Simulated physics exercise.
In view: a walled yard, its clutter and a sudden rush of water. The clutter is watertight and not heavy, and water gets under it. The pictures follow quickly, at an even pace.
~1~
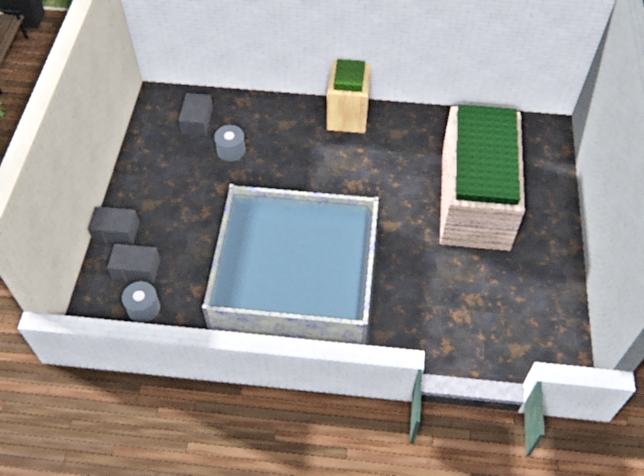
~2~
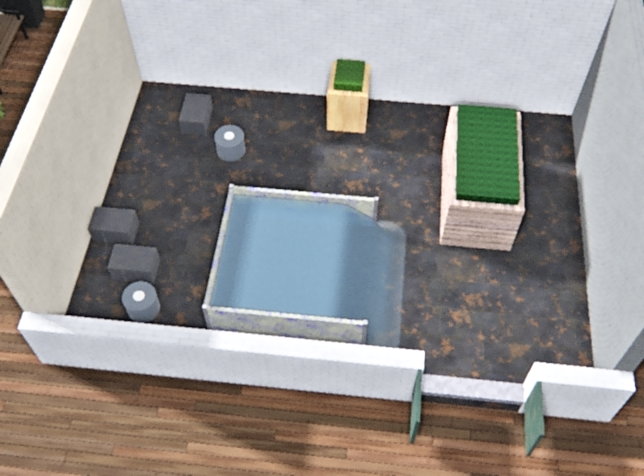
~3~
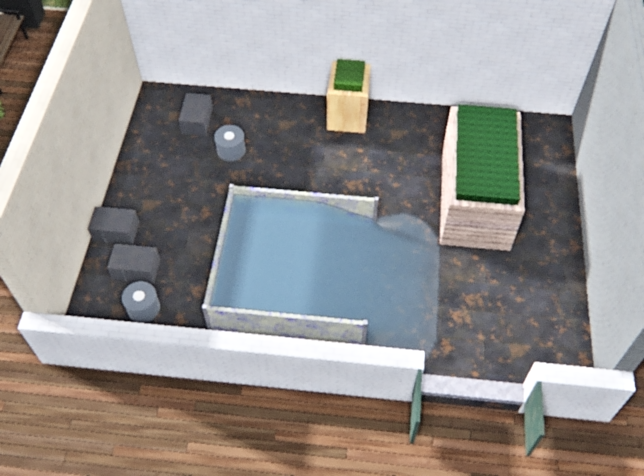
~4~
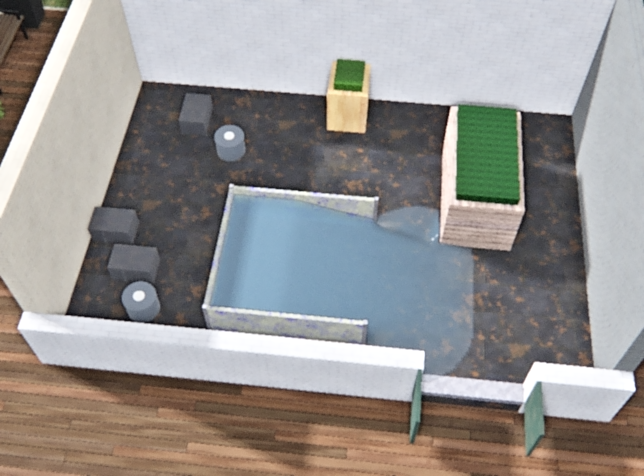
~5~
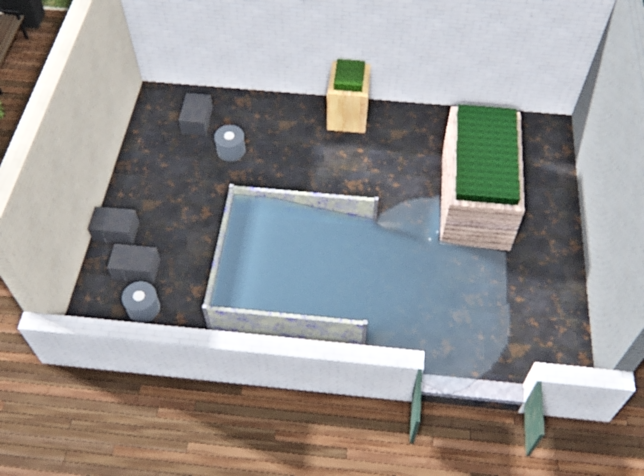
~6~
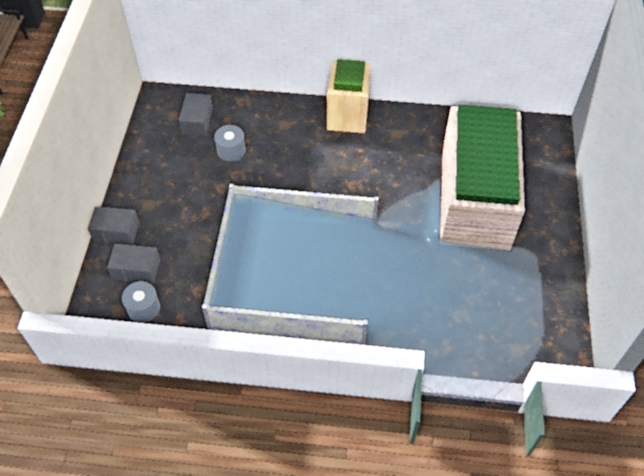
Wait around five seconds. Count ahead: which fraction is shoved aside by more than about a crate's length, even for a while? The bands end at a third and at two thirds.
Share: Under a third.
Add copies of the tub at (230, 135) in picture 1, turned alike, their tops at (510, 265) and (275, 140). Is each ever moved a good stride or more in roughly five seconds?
In turn: Pushed that far, less than that.
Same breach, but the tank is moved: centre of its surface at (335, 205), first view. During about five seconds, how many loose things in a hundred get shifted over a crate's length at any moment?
Some 0 per cent.
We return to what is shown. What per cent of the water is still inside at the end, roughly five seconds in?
I make it 80 per cent.
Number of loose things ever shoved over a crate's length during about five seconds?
That makes 0.
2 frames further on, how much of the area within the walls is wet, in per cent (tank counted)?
About 35 per cent.
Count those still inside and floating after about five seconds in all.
The number is 0.
A moment on, 0 of 5 are well off their spots; 0 afloat.
Next, 0 of 5 are well off their spots; 0 afloat.
Later, 0 of 5 are well off their spots; 0 afloat.
In the end, 0 of 5 are well off their spots, and 0 have been at some point; 0 afloat.
